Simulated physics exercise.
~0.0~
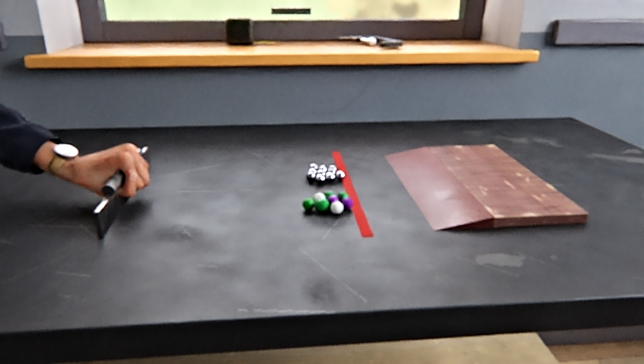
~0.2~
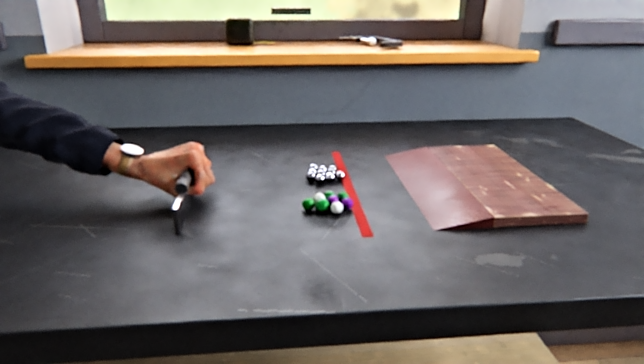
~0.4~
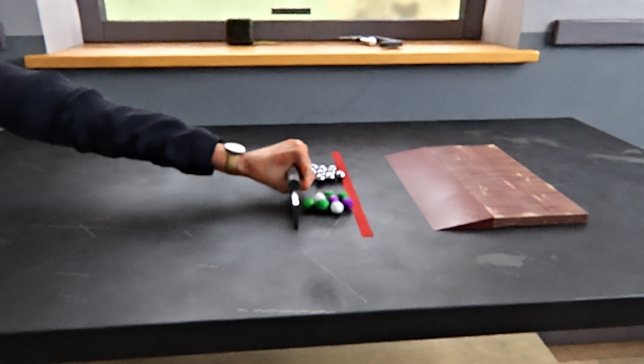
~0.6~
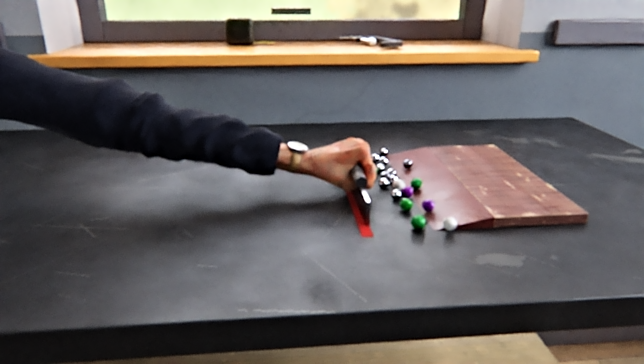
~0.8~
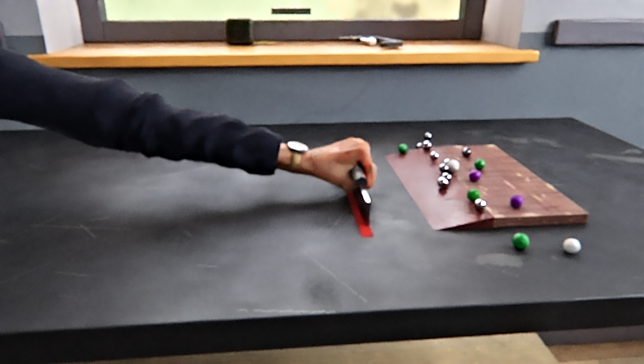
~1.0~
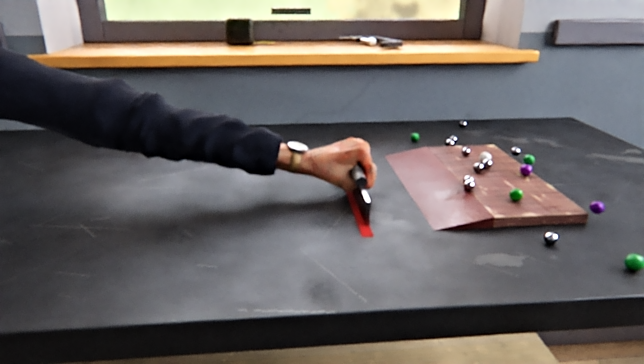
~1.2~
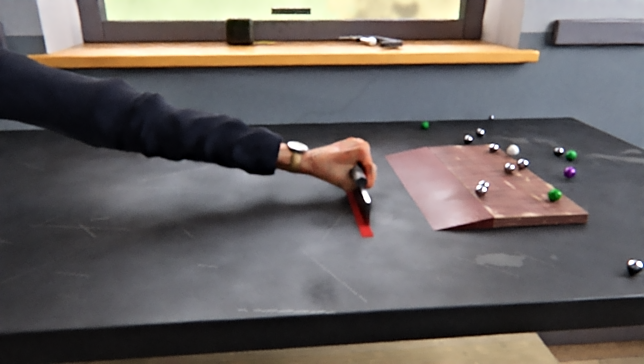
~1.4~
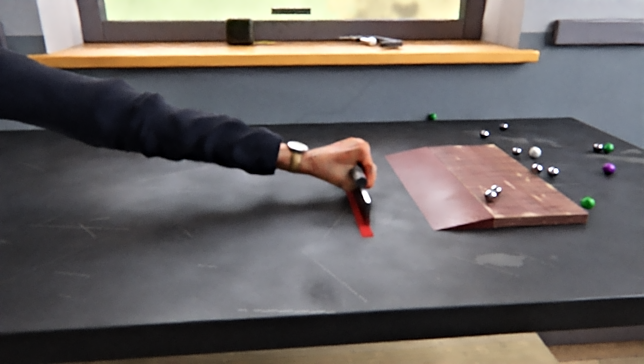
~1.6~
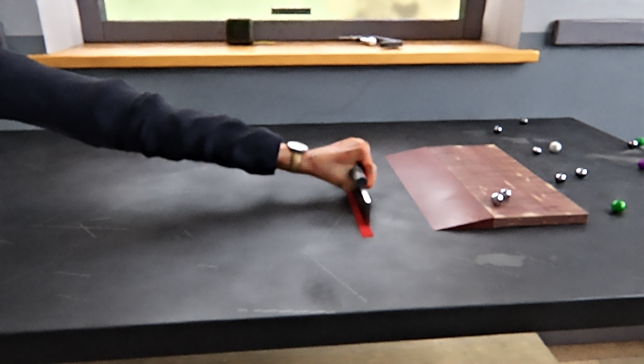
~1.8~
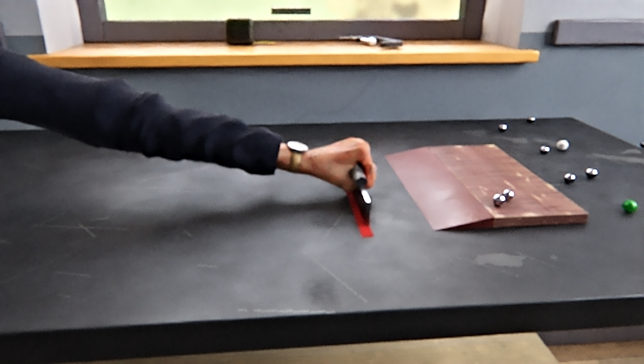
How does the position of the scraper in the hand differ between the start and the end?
At the start the scraper is on the left part of the table, well short of the balls. At the end it is farther right, resting at the red tape.
